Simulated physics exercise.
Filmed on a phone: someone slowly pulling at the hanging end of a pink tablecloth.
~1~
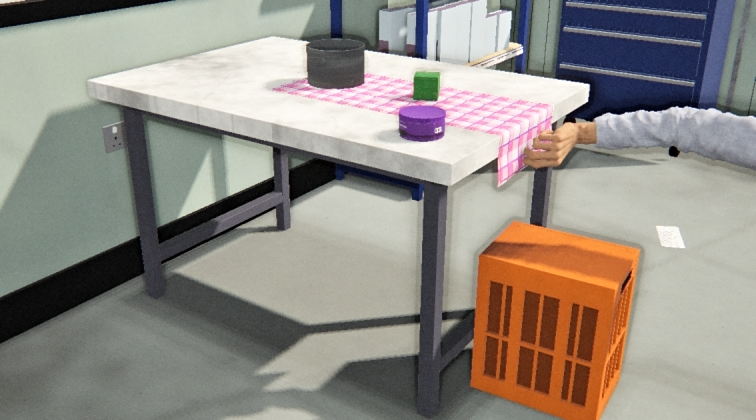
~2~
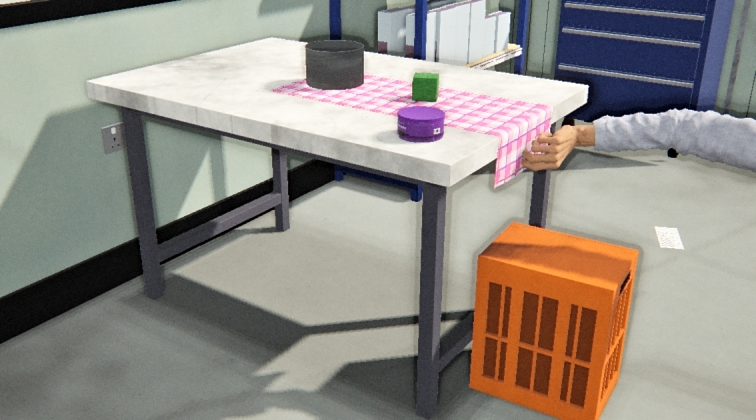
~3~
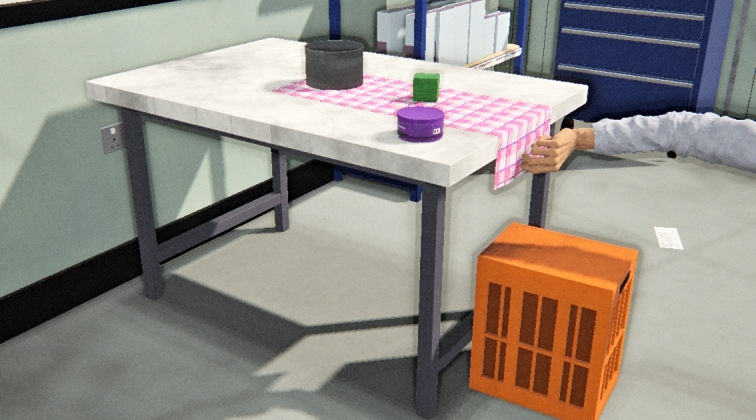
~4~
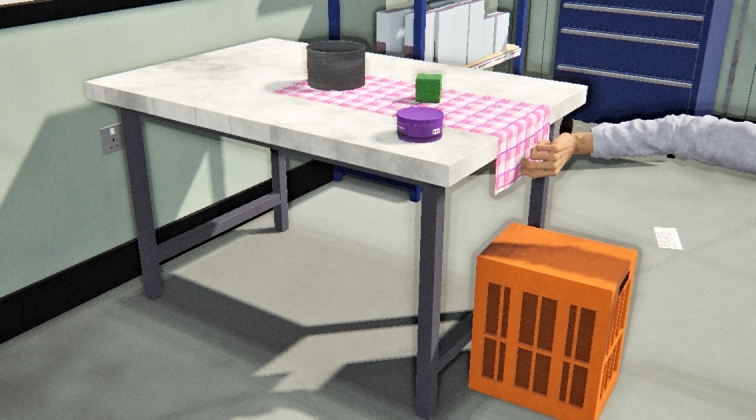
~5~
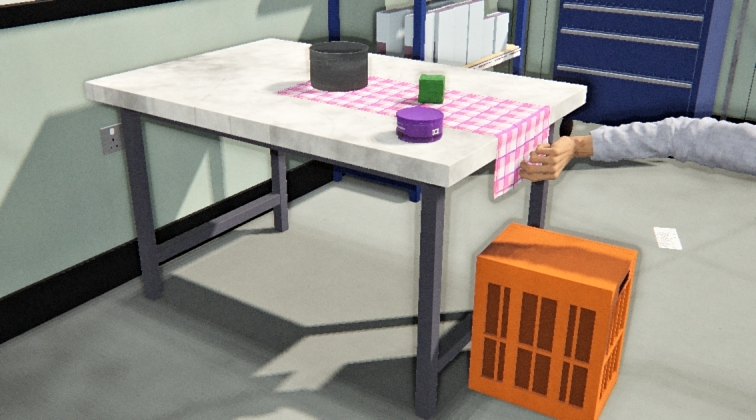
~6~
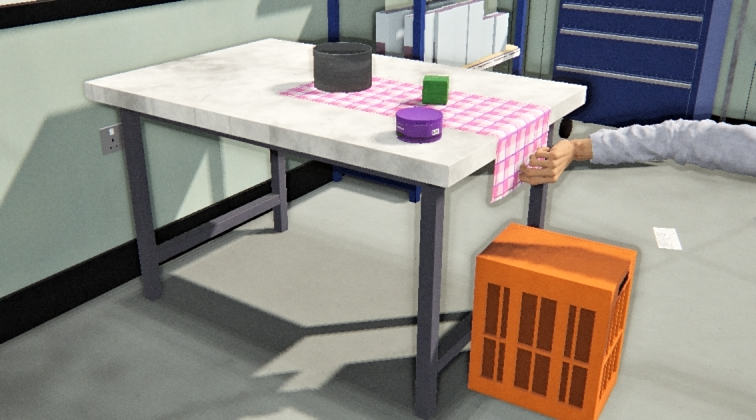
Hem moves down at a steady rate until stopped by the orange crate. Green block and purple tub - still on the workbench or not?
Green block: Still on it; purple tub: Still on it.
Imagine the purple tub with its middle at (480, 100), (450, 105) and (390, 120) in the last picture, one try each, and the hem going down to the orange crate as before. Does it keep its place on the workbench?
Try one, it gets pulled off; try two, it gets pulled off; try three, it is still on top.
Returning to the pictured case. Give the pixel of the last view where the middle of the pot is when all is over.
End position: (392, 75).
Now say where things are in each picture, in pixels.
Tablecloth end (497, 187); green block (427, 74); purple tub (422, 112); pot (335, 45); top of the crate (570, 267), in the first frame.
Tablecloth end (494, 189), far hem (268, 91); purple tub (421, 113); purple tub stands beside the cloth, in the second frame.
Tablecloth end (493, 190); green block (426, 76), in the third frame.
Tablecloth end (495, 195), far hem (271, 92); purple tub (420, 113), in the fourth frame.
Tablecloth end (494, 199); green block (432, 77), in the fifth frame.
Tablecloth end (491, 203), far hem (276, 94); green block (436, 78); purple tub (420, 113); top of the crate (568, 268), in the sixth frame.
Then, 0.30 s past the final frame, hem going down; block carried along near (457, 94); tub still.
Then, 0.82 s past the final frame, hem on the crate; block carried along near (491, 100); tub still.
Then, 1.16 s past the final frame, hem on the crate; block carried along near (493, 100); tub still.
When it is over, hem on the crate; block carried along near (493, 100); tub still. The green block stays on the table and the purple tub remains up there.
